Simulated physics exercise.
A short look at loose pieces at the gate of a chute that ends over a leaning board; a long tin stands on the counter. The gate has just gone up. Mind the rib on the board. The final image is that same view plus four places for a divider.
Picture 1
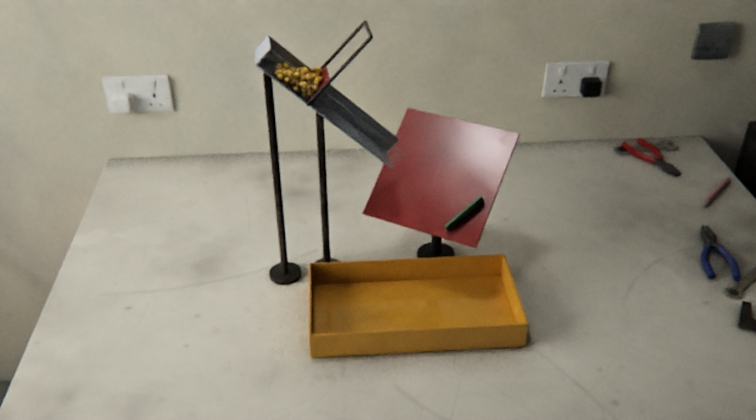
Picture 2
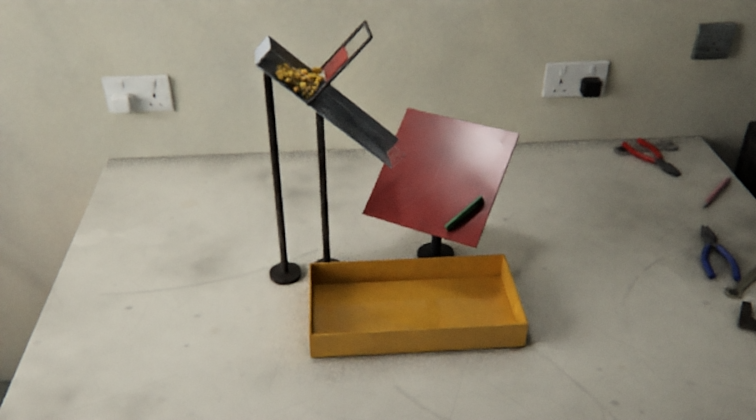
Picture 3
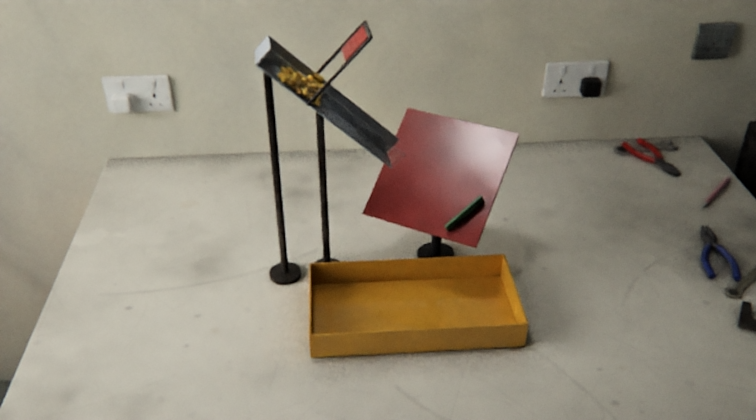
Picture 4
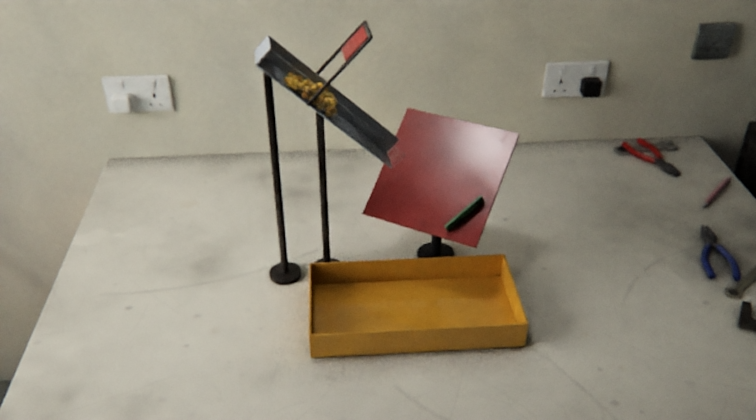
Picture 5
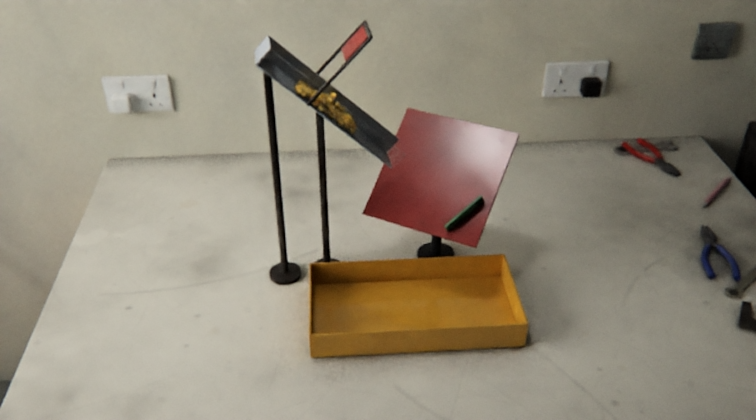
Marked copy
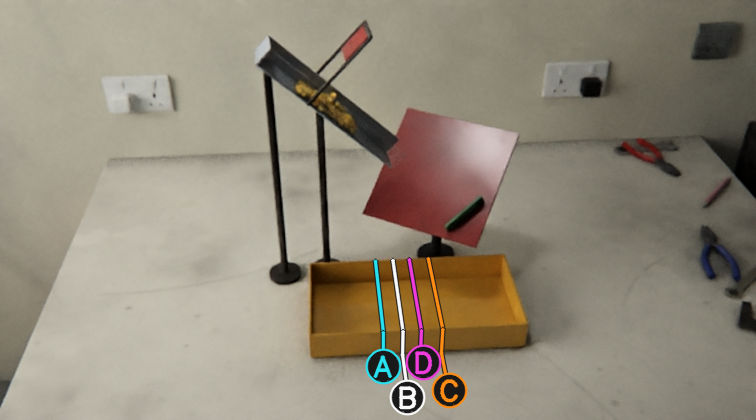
A small red gate lifts, and yellow puffed balls slide partway down the dark chute.
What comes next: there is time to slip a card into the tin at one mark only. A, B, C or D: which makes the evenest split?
Best: D.
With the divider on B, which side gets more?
Right.
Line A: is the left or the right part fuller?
The right side.
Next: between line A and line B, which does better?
It is B.
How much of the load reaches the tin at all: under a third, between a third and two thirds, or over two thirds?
Over two thirds.
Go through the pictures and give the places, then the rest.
Load behind the gate near (298, 79), puffed corn balls; lip of the chute near (389, 160), sloping fairly steeply, in the first frame.
Middle of the board near (440, 174), tilted fairly steeply; middle of its low edge near (417, 230); of its high edge near (462, 120), in the second frame.
Front corners of the tin near (310, 335) and (527, 324), empty; front of the load near (318, 92), in the third frame.
Middle of the load near (313, 90); its front near (331, 105), close to a quarter of the way to the lip; rib from (481, 196) to (445, 227), in the fourth frame.
Middle of the load near (328, 103); its front near (354, 127), close to half of the way to the lip, in the fifth frame.
On the marked copy, line A crosses the front rim at (383, 331); line B crosses the front rim at (402, 330); line C crosses the front rim at (442, 328); line D crosses the front rim at (421, 329).
With A, of what is caught, a small share on the left of the divider, all but a few on the right.
With B, of what is caught, close to a quarter on the left of the divider, the bulk on the right.
With C, of what is caught, all but a few on the left of the divider, a small share on the right.
With D, of what is caught, close to half on the left of the divider, close to half on the right.
